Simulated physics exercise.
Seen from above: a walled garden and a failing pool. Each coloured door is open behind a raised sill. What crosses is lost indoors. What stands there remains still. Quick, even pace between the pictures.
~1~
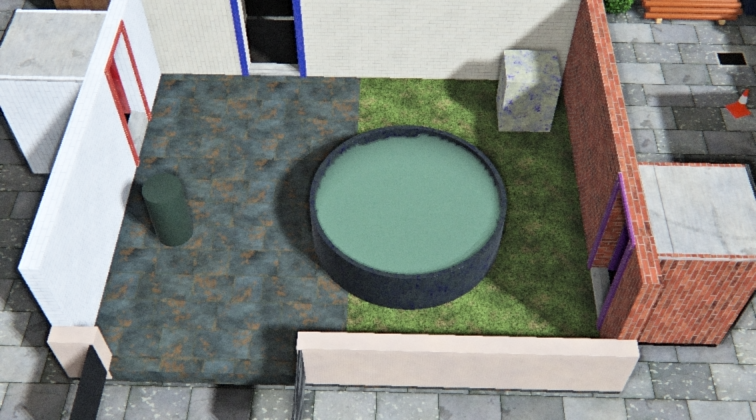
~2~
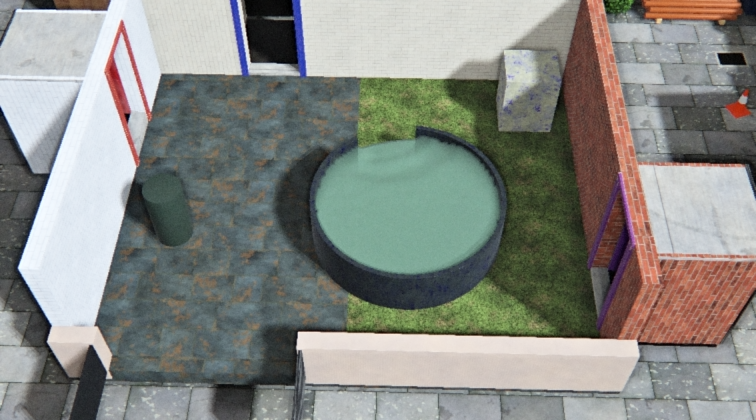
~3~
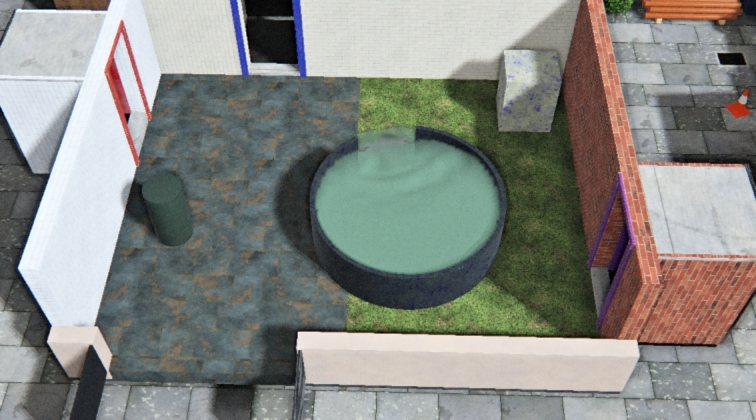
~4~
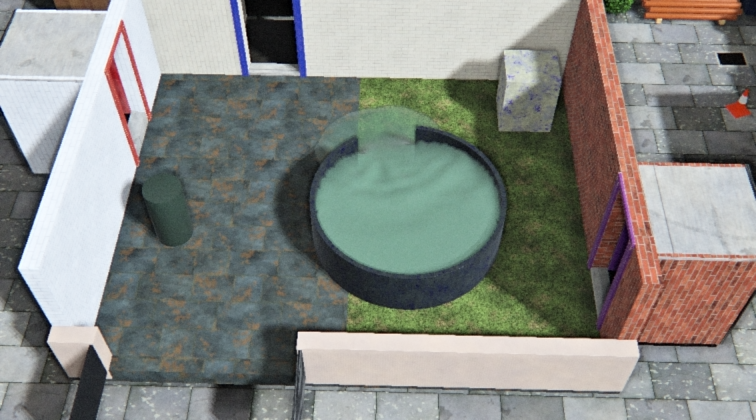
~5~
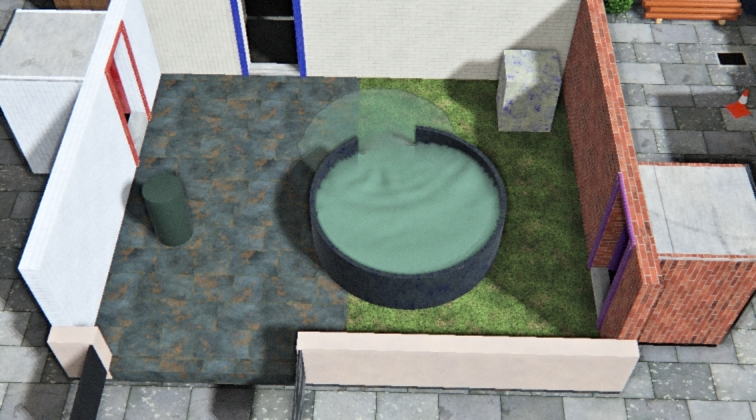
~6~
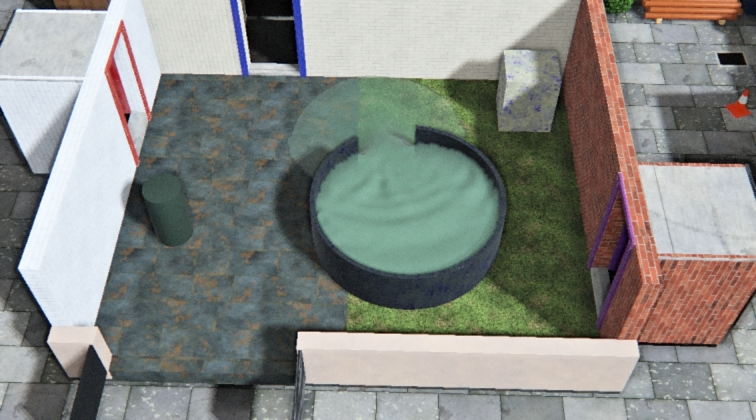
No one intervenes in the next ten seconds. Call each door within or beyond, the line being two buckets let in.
Blue door - beyond; red door - within; purple door - within.
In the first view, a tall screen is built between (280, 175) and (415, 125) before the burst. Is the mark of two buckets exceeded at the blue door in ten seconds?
The blue one falls short of the threshold.
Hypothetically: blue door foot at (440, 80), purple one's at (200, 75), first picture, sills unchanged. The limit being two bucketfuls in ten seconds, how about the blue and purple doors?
Then: The blue one tops the mark, the purple one tops the mark.
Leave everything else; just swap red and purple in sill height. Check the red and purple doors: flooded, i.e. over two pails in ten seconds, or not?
As far as I can tell, red tops the limit, while purple comes up short.
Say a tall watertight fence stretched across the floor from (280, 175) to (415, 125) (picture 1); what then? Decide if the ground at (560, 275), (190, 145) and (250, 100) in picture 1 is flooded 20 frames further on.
Lab note - point 1: Inundated; point 2: Parched; point 3: Parched.
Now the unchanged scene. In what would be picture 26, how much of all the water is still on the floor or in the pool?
Estimate: Close to 98 %.
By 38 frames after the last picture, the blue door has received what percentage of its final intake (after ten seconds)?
Near 85 in a hundred.
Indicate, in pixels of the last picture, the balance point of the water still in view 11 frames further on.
The spot I would choose is (389, 189).
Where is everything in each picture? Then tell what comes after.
In the first picture, still water in the round tank at (408, 200).
In the second picture, the front is at a hidden place, out from the gap on the round tank's far side.
In the third picture, the front is at a hidden place, out from the gap on the round tank's far side.
In the fourth picture, water pours out on the round tank's far side and has run to (407, 110).
In the fifth picture, water pours out on the round tank's far side and has run to (365, 92).
In the sixth picture, water pours out on the round tank's far side and has run to (359, 78).
A moment on, water covers 25 % of the floor; the blue door under two buckets in, the red door not reached, the purple door not reached.
Next, water covers 30 % of the floor; the blue door over two buckets in, the red door not reached, the purple door not reached.
Then, water covers 45 % of the floor; the blue door far over two buckets in, the red door wet at the sill, nothing in, the purple door not reached.
Later, water covers 80 % of the floor; the blue door far over two buckets in, the red door wet at the sill, nothing in, the purple door wet at the sill, nothing in.
In the end, water covers 100 % of the floor; the blue door far over two buckets in, the red door wet at the sill, nothing in, the purple door wet at the sill, nothing in.
